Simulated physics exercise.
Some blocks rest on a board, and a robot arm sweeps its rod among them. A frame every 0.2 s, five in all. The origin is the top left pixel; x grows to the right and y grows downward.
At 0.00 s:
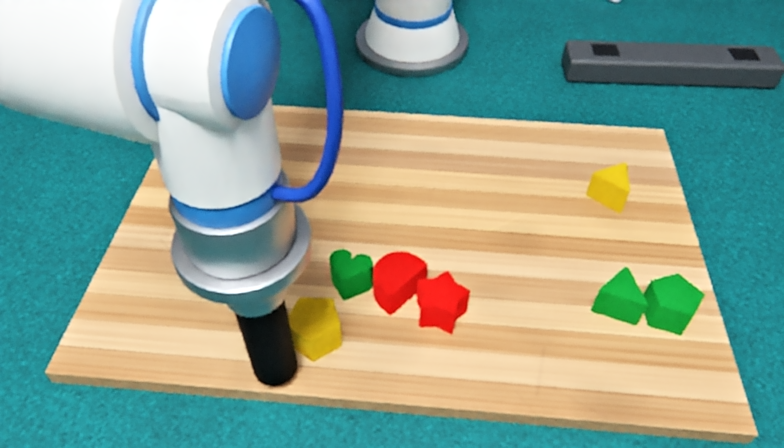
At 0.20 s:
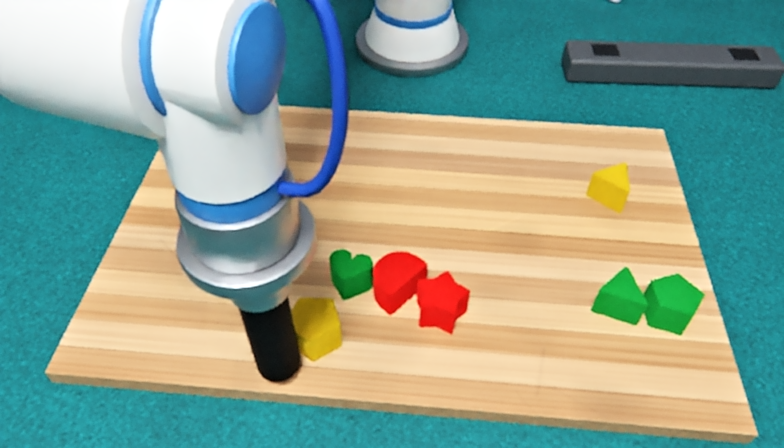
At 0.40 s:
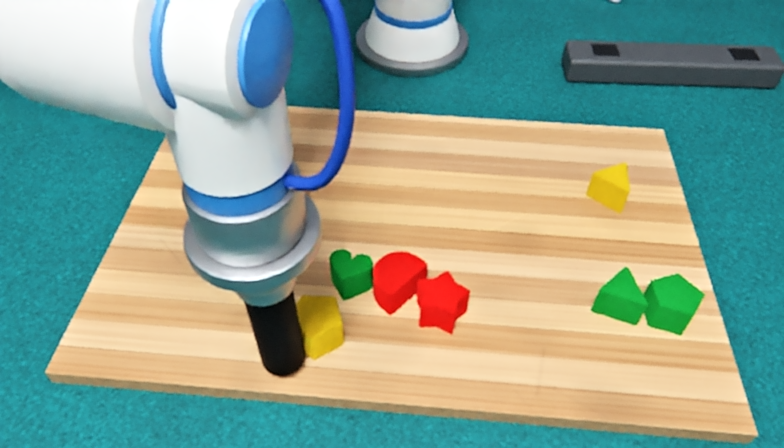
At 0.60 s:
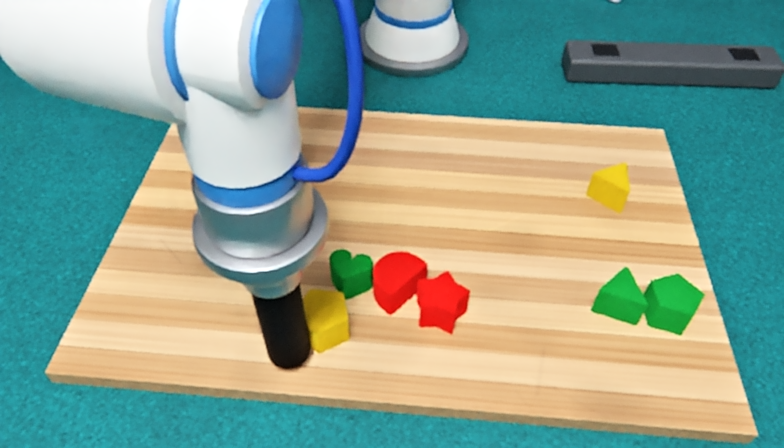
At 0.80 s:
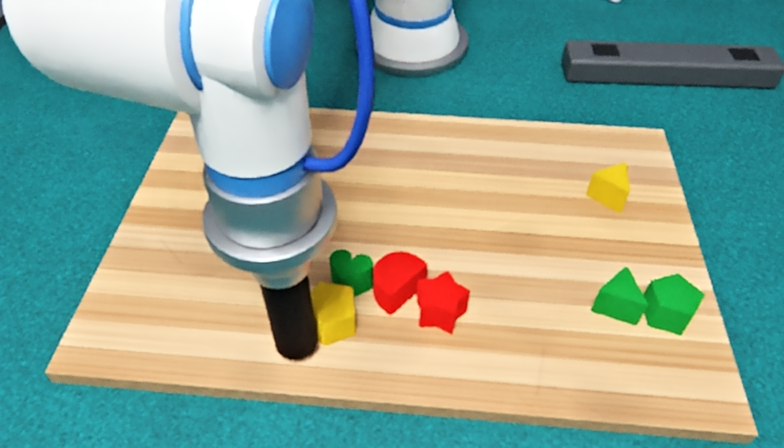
The robot arm's black rod slid a short way right and up the wooden board, nudging the yellow block slightly toward the green heart, while the red, green and other yellow blocks stayed still.
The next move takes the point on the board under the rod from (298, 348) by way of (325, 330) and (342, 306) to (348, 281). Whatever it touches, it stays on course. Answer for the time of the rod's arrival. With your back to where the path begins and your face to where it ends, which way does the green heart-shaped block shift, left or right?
The green heart-shaped block goes left.
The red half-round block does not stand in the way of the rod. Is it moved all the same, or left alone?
It is shoved along.
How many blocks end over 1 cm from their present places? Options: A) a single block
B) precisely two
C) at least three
I choose C.
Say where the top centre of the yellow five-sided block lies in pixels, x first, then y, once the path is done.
My best guess is (387, 249).
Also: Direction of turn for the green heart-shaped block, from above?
It rotates counterclockwise.
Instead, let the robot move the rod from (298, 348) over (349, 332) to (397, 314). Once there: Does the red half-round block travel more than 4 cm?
The answer is yes.
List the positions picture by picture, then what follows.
The first picture shows rod tip (276, 367); block tops, yellow five-sided block (313, 316); green heart-shaped block (350, 262); red half-round block (397, 269); red star (442, 291).
The second picture shows rod (279, 363); blocks unchanged.
The third picture shows rod (284, 357); yellow five-sided block (315, 314).
The fourth picture shows rod (289, 350); yellow five-sided block (322, 309).
The fifth picture shows rod (296, 342); yellow five-sided block (330, 302); green heart-shaped block (350, 262); red half-round block (397, 269); red star (442, 291).
What follows on the original path. Halfway along, rod (336, 311); yellow five-sided block (368, 273); green heart-shaped block (358, 241), turned 65° anticlockwise; red half-round block (415, 261), turned 20° clockwise.
At the end, rod (348, 274); yellow five-sided block (387, 249), turned 25° clockwise; green heart-shaped block (362, 227), turned 100° anticlockwise; red half-round block (435, 253), turned 40° clockwise; red star in place.
